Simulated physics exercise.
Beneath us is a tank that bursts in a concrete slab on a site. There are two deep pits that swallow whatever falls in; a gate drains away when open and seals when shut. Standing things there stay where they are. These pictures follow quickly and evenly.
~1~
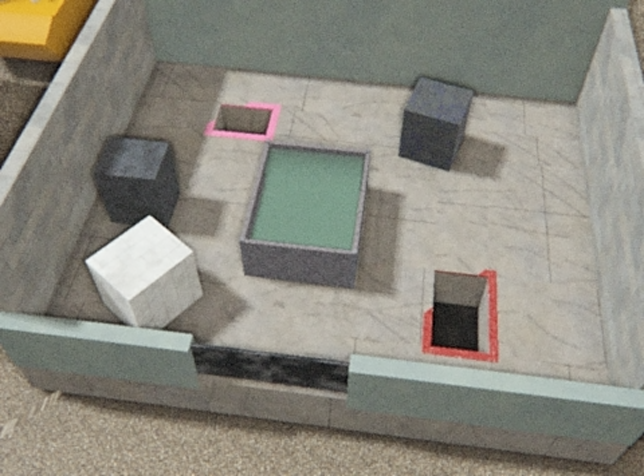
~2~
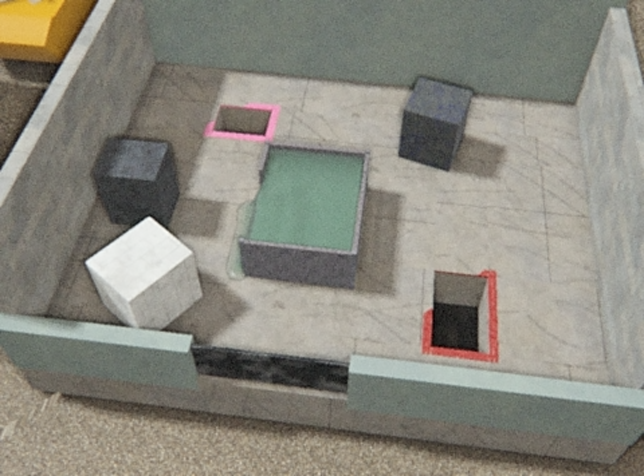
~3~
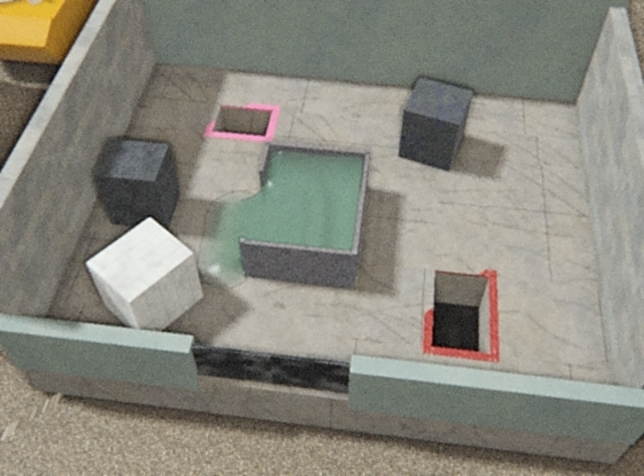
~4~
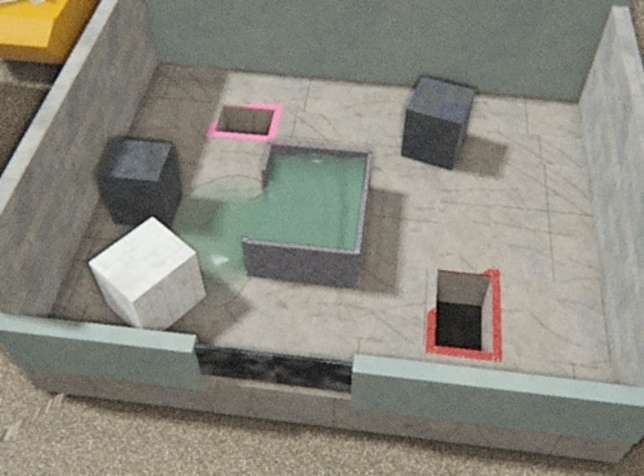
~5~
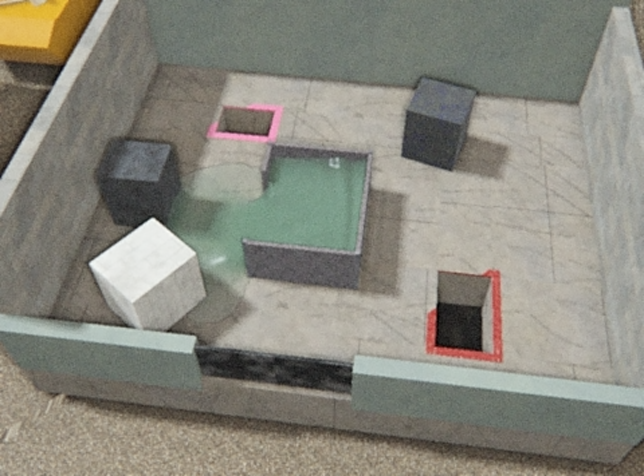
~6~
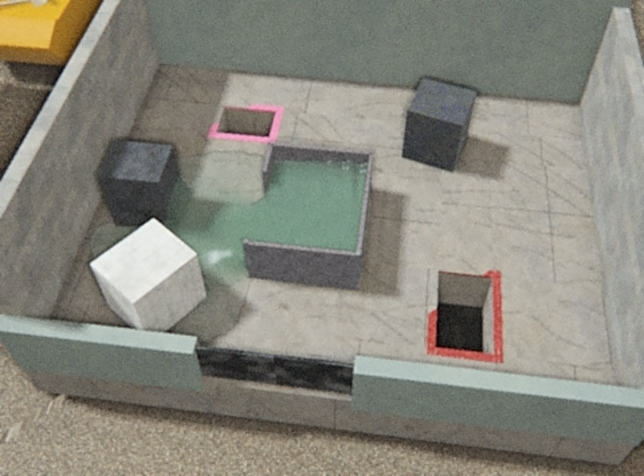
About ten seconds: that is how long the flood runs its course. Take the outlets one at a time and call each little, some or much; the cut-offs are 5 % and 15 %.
In order: The gate catches little; the pink pit catches much; the red pit catches some.
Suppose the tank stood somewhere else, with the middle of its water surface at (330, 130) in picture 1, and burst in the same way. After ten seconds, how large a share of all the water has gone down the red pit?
In per cent: Red 10.
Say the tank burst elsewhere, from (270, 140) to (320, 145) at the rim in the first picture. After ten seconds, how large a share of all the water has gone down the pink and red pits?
Pink takes 30 in a hundred, red takes 4 in a hundred.
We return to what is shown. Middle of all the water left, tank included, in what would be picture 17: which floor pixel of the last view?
My guess is about (224, 234).
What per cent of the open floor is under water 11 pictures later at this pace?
Estimated share: About 35 %.
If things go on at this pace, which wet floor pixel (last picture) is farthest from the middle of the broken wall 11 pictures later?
The wet point farthest out is around (158, 68).
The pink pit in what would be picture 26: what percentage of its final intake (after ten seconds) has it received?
Near 30 in a hundred.
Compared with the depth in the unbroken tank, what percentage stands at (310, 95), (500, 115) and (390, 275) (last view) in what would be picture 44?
The three come to near 4, 2 and 0 per cent respectively.
A moment on, water covers 20 % of the floor; the gate 0 %, the pink pit 0 %, the red pit 0 %.
Next, water covers 35 % of the floor; the gate 0 %, the pink pit 2 %, the red pit 0 %.
Then, water covers 45 % of the floor; the gate 0 %, the pink pit 6 %, the red pit 0 %.
Later, water covers 65 % of the floor; the gate 0 %, the pink pit 11 %, the red pit 7 %.
In the end, water covers 85 % of the floor; the gate 0 %, the pink pit 20 %, the red pit 13 %.
